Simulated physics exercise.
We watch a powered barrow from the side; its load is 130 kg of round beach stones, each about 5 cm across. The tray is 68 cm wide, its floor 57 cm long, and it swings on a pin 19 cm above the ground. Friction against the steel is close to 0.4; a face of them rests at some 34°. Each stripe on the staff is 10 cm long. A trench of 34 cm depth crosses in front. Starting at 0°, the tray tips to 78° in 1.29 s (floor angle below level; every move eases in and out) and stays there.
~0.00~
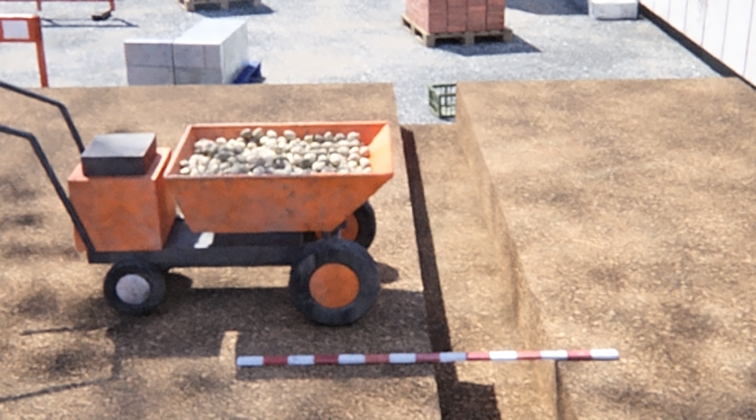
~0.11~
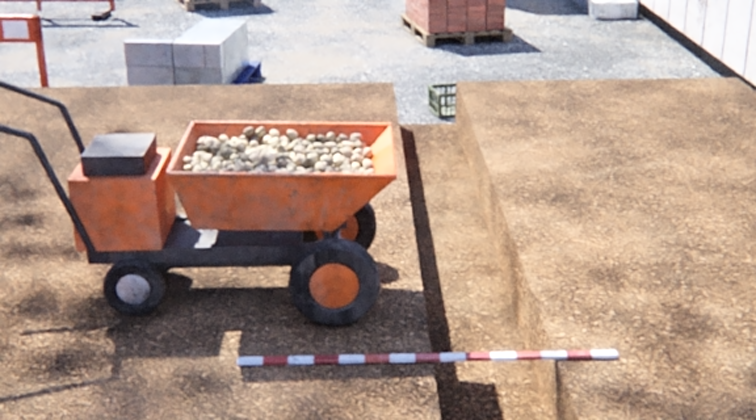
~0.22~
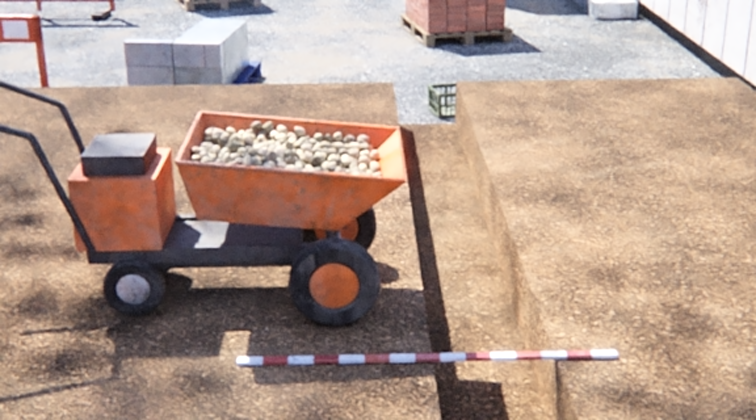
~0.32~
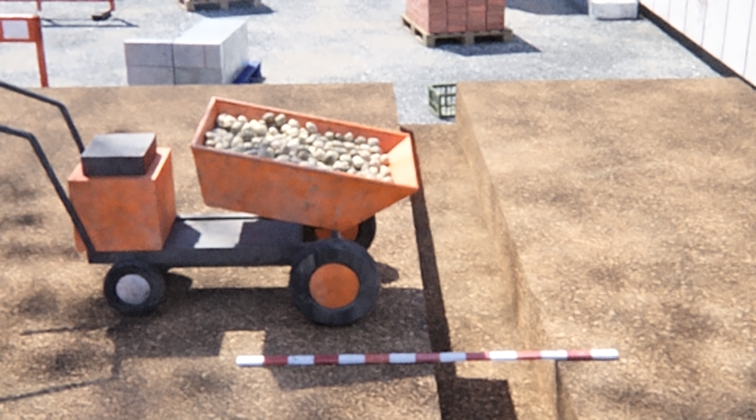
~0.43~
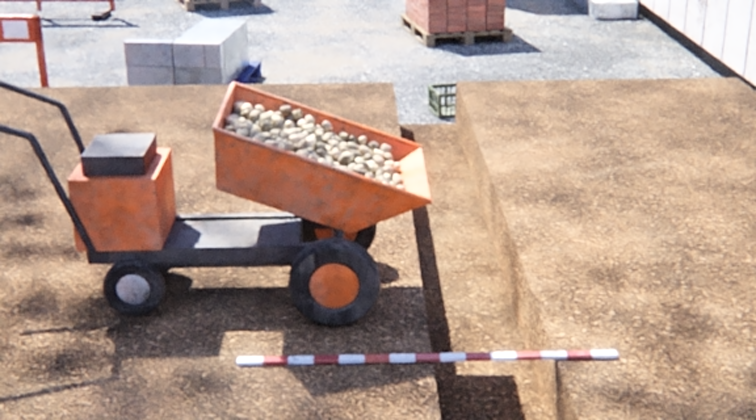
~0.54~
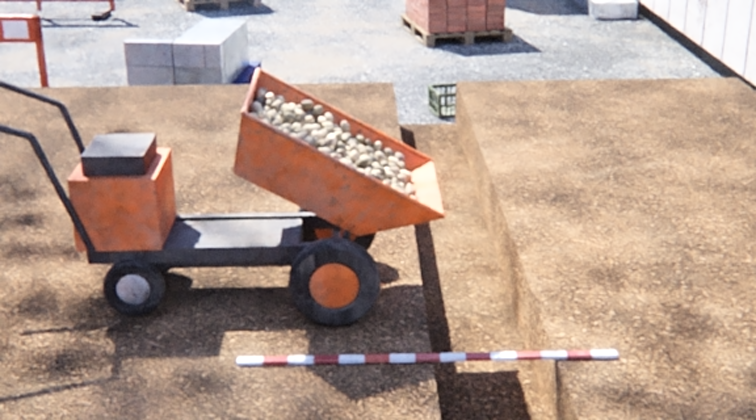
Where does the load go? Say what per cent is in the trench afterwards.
About 99 per cent.
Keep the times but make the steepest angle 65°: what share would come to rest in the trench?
Then about 90 per cent.
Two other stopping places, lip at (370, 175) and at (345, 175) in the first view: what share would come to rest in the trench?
About 100 and 100 per cent.
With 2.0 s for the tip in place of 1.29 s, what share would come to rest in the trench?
Then about 100 per cent.
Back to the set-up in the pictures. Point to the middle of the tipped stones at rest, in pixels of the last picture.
Near (488, 342).
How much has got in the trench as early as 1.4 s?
About 80 per cent by then.
After 1.0 s the floor is at 66°; 97 % in the tray, 3 % in the trench; the foremost stones are at (489, 268).
After 1.4 s the floor is at 78°; 17 % in the tray, 82 % in the trench, 1 % past the trench; the foremost stones are at (538, 288).
After 1.7 s the floor is at 78°; 1 % in the tray, 99 % in the trench, 1 % past the trench; the foremost stones are at (554, 282).
After 3.7 s the floor is at 78°; 0 % in the tray, 99 % in the trench, 1 % past the trench; the foremost stones are at (555, 289).
